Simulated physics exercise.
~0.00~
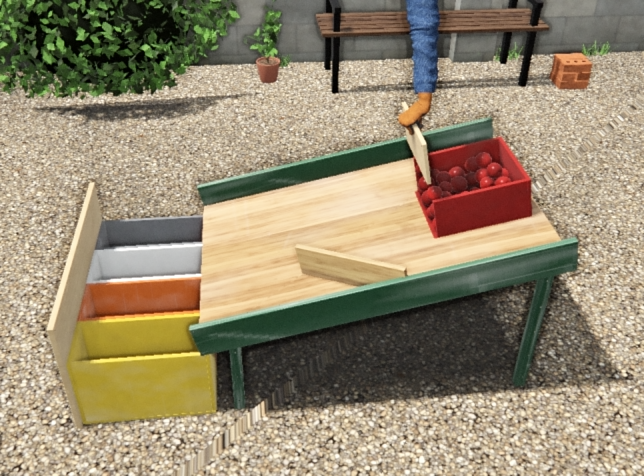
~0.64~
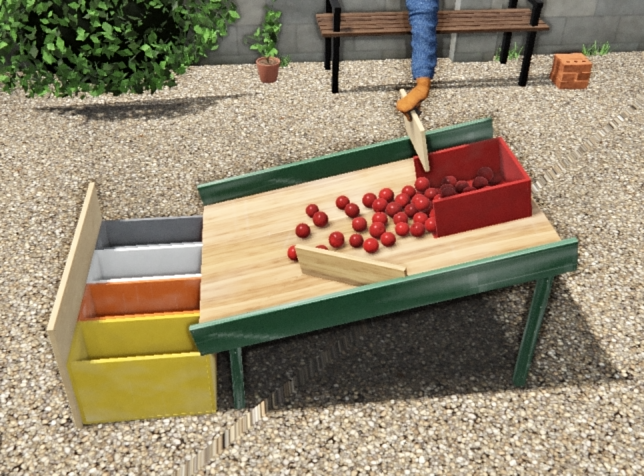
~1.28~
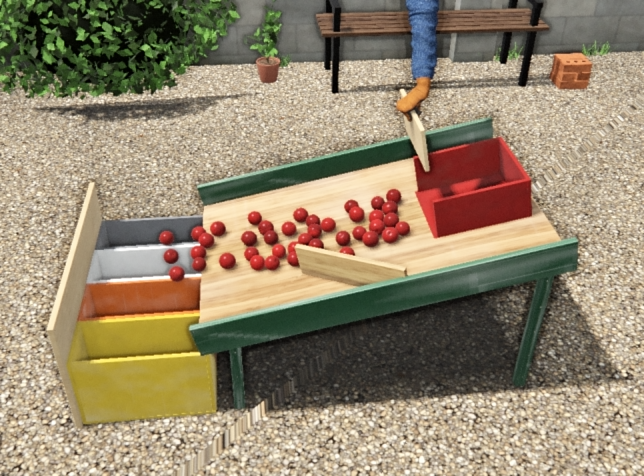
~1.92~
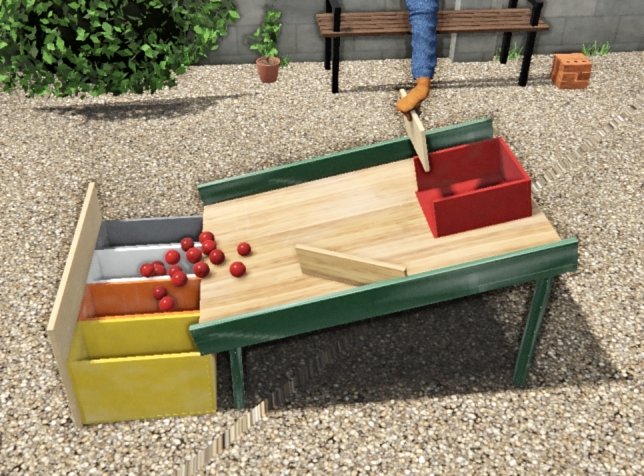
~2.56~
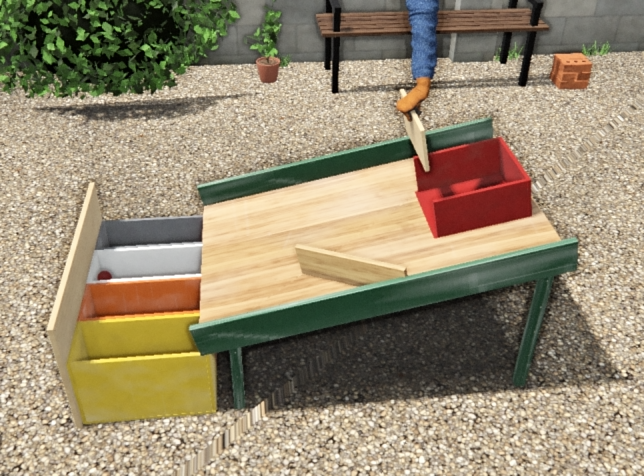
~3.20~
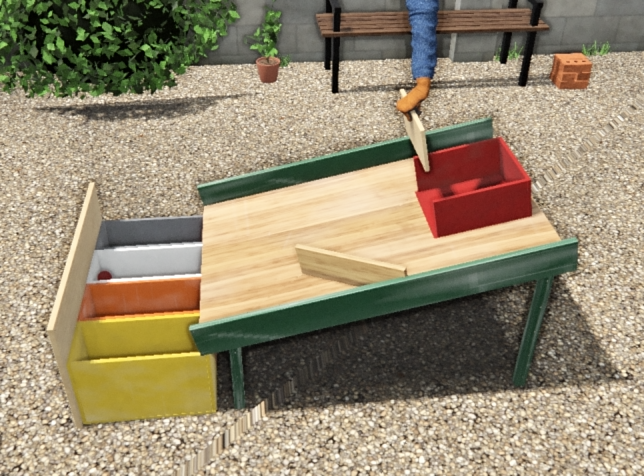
Red apples roll left down the sloping table and drop into the bins beyond its edge.
